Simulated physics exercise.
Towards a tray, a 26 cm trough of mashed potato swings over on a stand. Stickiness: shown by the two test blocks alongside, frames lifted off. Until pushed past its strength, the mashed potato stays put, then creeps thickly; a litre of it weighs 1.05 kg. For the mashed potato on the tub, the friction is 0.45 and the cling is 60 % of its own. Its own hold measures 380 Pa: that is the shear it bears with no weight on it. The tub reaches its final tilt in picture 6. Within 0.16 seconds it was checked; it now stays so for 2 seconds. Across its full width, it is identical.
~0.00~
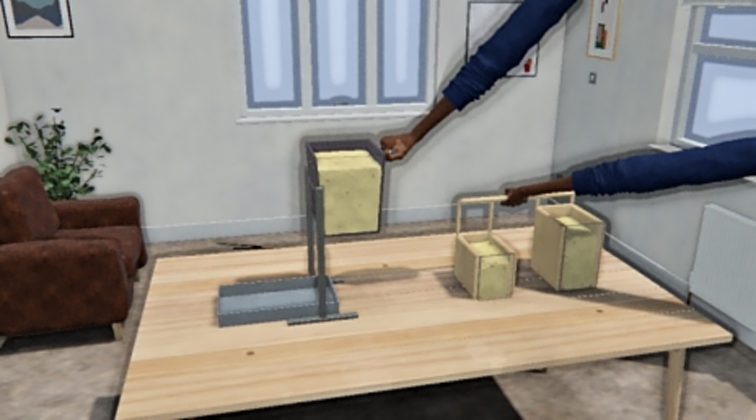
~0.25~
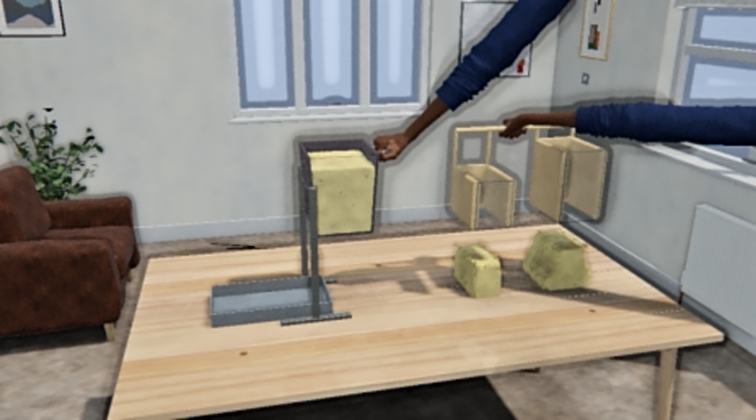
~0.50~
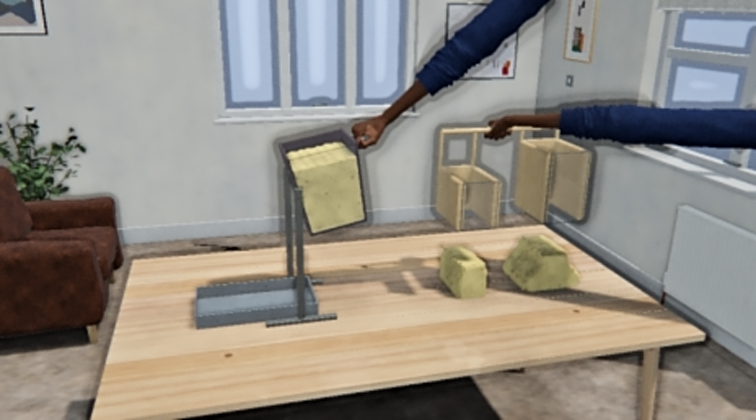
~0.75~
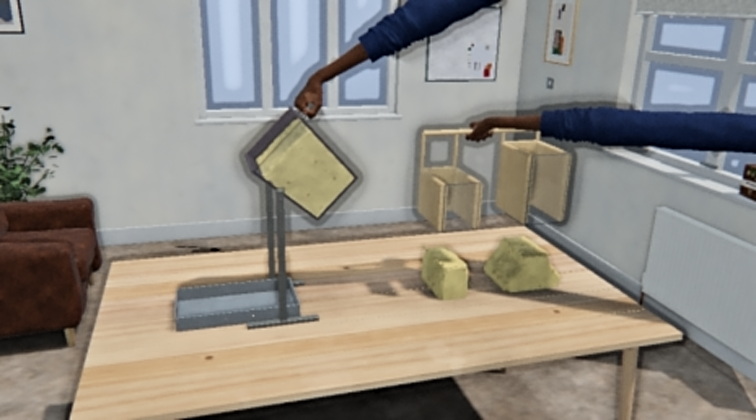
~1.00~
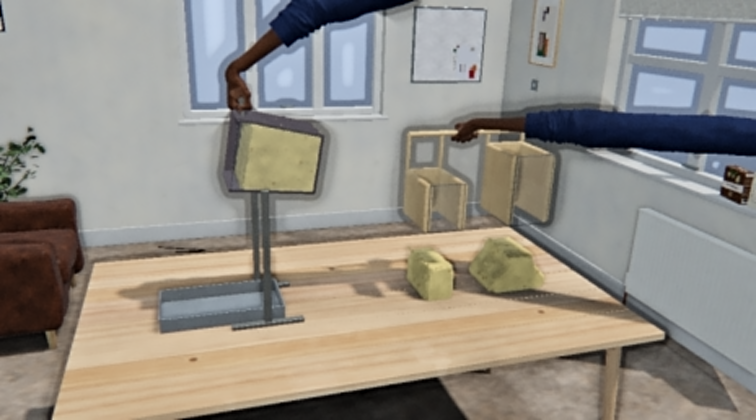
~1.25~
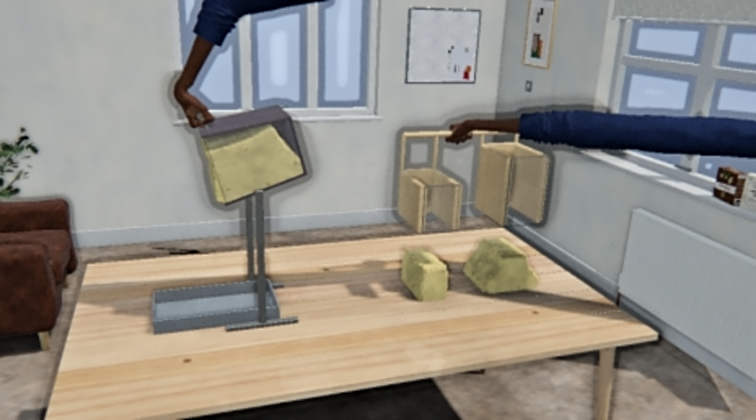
Two blue-sleeved arms over a wooden table, one lifting casings off two sagging yellow blocks, the other swinging a trough leftward on its stand.
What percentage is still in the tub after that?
About 0 %.
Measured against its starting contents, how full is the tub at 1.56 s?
About 35 %.
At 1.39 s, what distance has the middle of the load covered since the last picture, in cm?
About 8 cm.
After 1.39 s, the tub is at 105 degrees and holds 66 %.
After 1.56 s, the tub is at 105 degrees and holds 37 %.
After 1.73 s, the tub is at 105 degrees and holds 20 %.
After 1.90 s, the tub is at 105 degrees and holds 0 %.
After 3.25 s, the tub is at 105 degrees and holds 0 %.
